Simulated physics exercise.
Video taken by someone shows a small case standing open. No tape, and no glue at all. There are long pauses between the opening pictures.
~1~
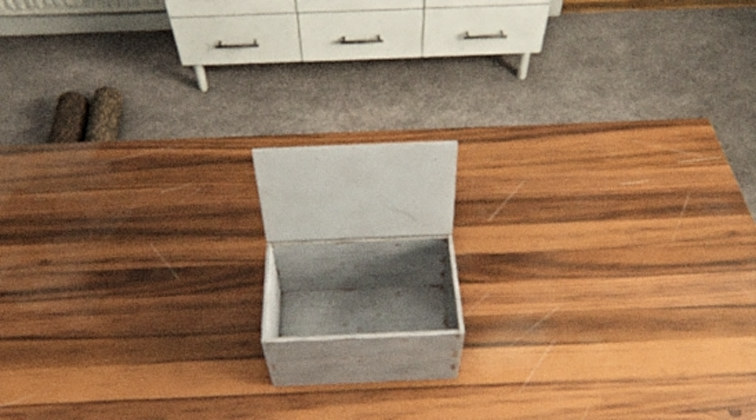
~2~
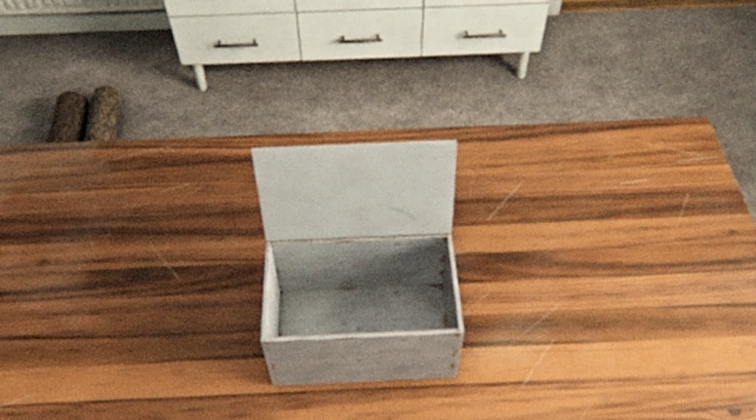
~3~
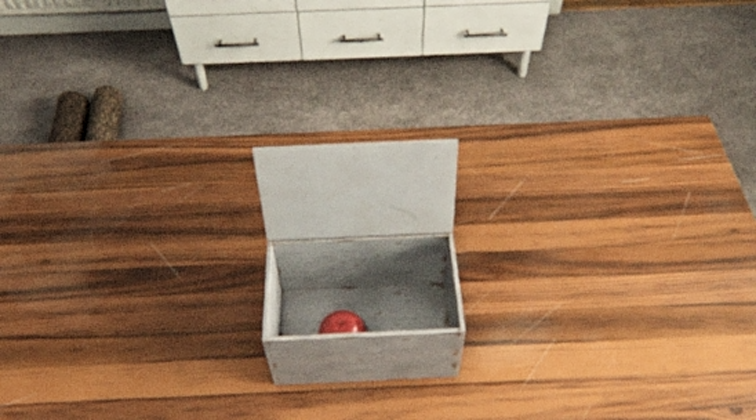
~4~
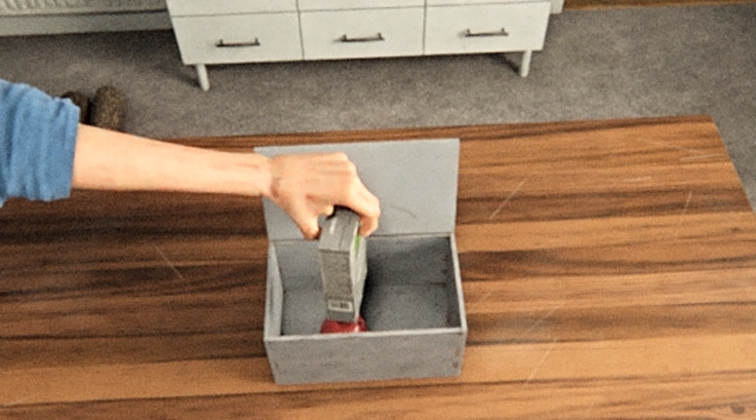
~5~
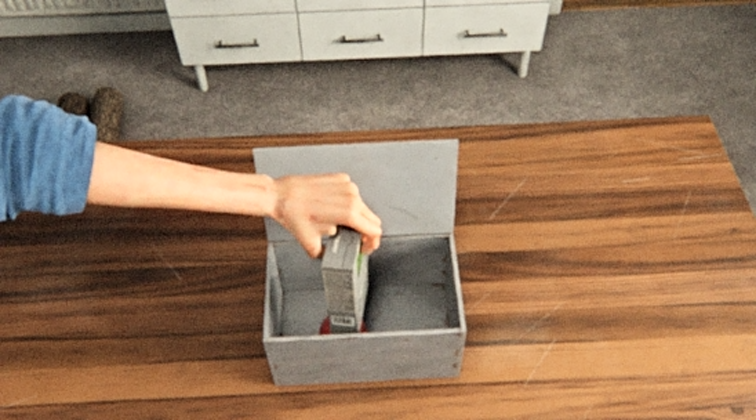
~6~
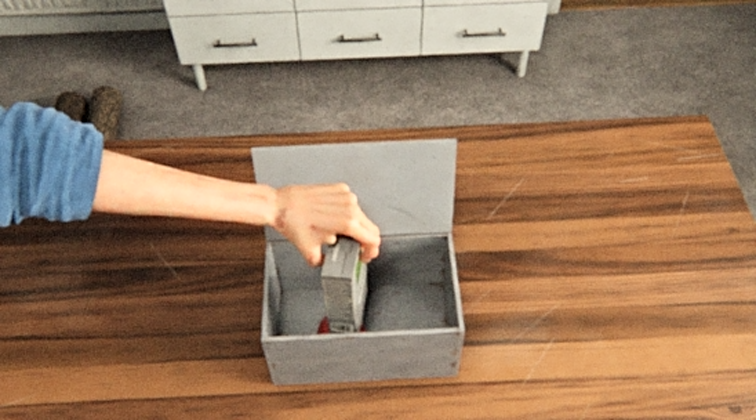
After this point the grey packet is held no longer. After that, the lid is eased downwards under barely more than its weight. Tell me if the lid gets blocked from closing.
It does not; the lid closes.
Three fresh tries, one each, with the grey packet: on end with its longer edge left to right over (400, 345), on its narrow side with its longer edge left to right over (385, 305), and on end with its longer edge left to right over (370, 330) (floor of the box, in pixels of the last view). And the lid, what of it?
Lid, in order: Held open, fully down, fully down.
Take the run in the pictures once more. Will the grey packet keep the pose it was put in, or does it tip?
Looking at the last picture, it sits at an angle.
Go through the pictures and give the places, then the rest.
In the first picture, the last thing is not in view yet.
In the second picture, the last thing is not in view yet.
In the third picture, the last thing is not in view yet.
The fourth picture shows on its way; grey packet (345, 259).
The fifth picture shows on its way; grey packet (347, 276).
The sixth picture shows put in, still held; grey packet (347, 283).
Then, 0.60 s past the last view, grey packet on its side near (373, 303); red apple displaced a little.
Then, 1.50 s past the last view, lid 66° above the rim; grey packet on its side near (358, 301); red apple displaced about its own width.
Then, 2.20 s past the last view, lid 14° above the rim; grey packet on its side near (357, 302); red apple displaced about its own width.
Finally, lid shut; down or leaning hard in the box, grey packet; moved from the start, red apple. Final places as the last picture's camera would see them, grey packet near (355, 307).
